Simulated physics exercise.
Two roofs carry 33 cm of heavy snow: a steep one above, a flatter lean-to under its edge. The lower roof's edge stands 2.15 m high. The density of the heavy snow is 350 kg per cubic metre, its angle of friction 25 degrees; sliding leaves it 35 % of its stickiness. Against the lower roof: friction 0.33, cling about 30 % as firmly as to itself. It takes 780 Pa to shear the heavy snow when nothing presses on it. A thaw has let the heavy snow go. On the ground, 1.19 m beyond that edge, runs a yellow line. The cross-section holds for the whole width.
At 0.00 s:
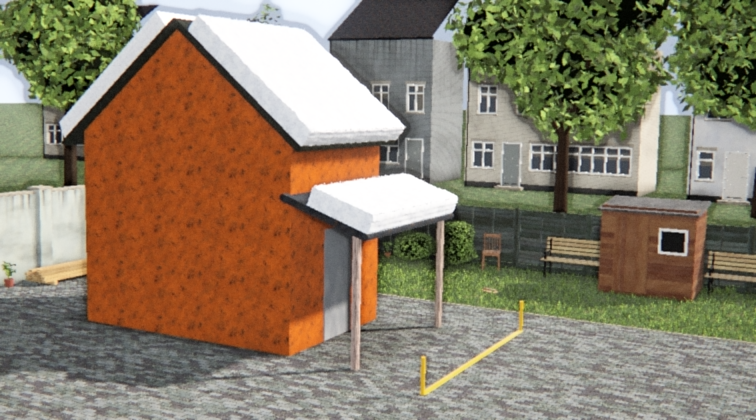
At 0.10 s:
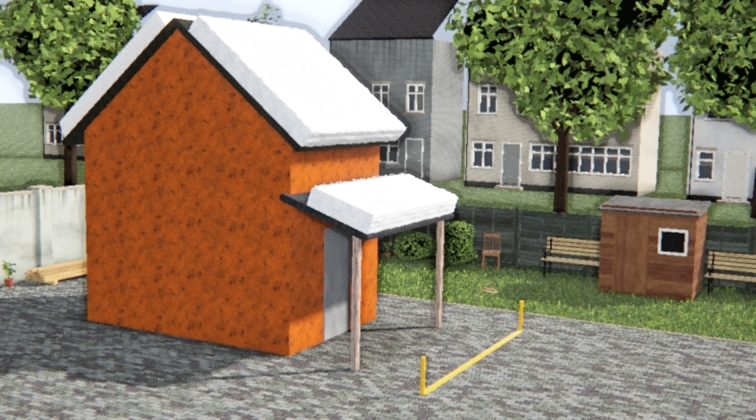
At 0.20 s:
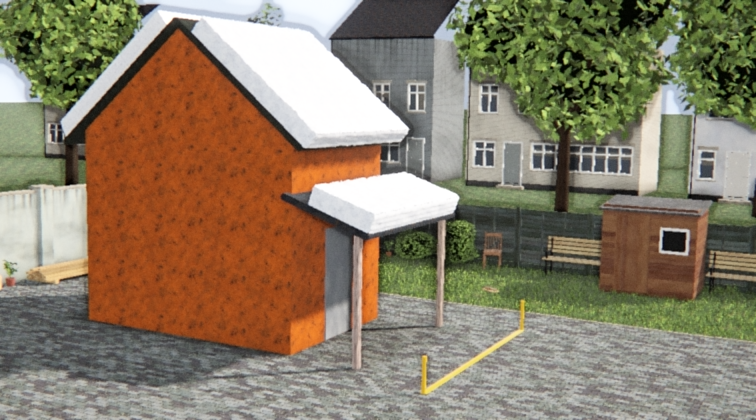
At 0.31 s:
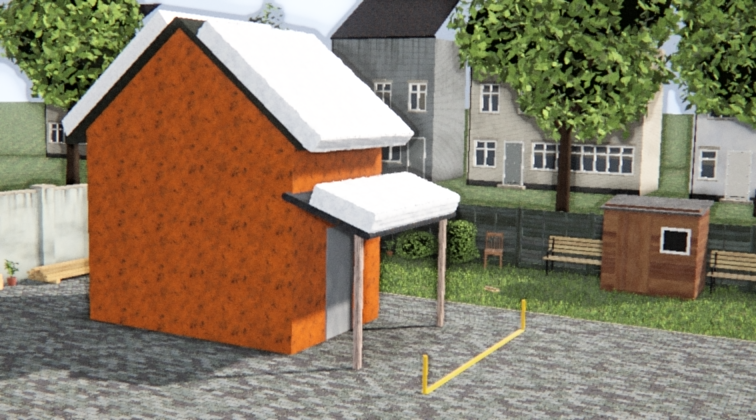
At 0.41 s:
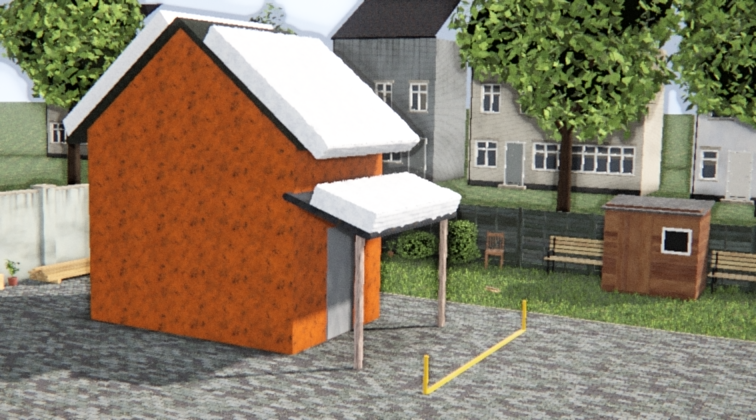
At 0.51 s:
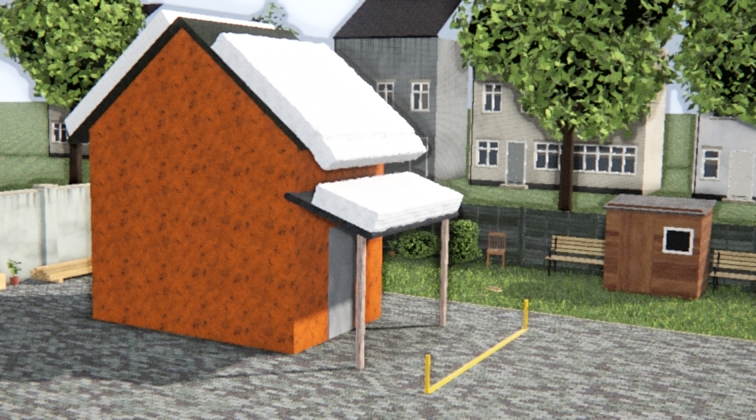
In a paved yard beside a lawn, seen from slightly above and at an angle, a small building stands before grey and cream houses and leafy trees. Its orange walls carry a steep snow-covered roof above a snowy lean-to on posts, with a yellow bar on the ground and a brown shed and benches at right. The upper right snow slab slides slowly down, baring dark roof near the ridge and overhanging the eave, while the lower snow shows little change and the view barely shifts.
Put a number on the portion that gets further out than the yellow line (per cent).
The portion that gets further out than the yellow line is near 67 %.
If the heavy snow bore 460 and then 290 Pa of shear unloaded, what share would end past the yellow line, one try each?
In that order: 65 %, 65 %.
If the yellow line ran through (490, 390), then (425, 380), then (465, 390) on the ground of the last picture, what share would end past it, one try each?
In turn about 45 %, 75 %, 55 %.
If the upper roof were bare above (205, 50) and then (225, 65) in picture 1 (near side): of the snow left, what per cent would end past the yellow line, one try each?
In that order: 60 %, 55 %.
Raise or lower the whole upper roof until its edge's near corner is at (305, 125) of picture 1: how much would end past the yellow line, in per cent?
It would be near 60 %.
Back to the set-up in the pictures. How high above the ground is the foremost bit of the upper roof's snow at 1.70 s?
Roughly 0.0 m.
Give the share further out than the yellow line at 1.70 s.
About 40 %.
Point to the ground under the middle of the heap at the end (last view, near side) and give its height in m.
Near (490, 390), some 0.4 m high.
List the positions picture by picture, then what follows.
Leading edge of the heavy snow at (303, 133), in the first frame.
Leading edge of the heavy snow at (303, 134), its middle shifted 2.0 cm, in the second frame.
Leading edge of the heavy snow at (307, 136), its middle shifted 7.8 cm, 3 % of it past the upper edge, in one piece, in the third frame.
Leading edge of the heavy snow at (312, 128), its middle shifted 18 cm, 6 % of it past the upper edge, in one piece, in the fourth frame.
Leading edge of the heavy snow at (319, 149), its middle shifted 32 cm, 11 % of it past the upper edge, in one piece, in the fifth frame.
Leading edge of the heavy snow at (328, 146), its middle shifted 51 cm, 18 % of it past the upper edge, cracking, in the sixth frame.
After 1.06 s, none is below the lower edge and 0 % is past the line.
After 1.70 s, 62 % is below the lower edge and 39 % is past the line.
After 2.35 s, 87 % is below the lower edge and 67 % is past the line.
After 3.00 s, 87 % is below the lower edge and 67 % is past the line.
After 3.20 s, at the end, 87 % is below the lower edge and 67 % is past the line.
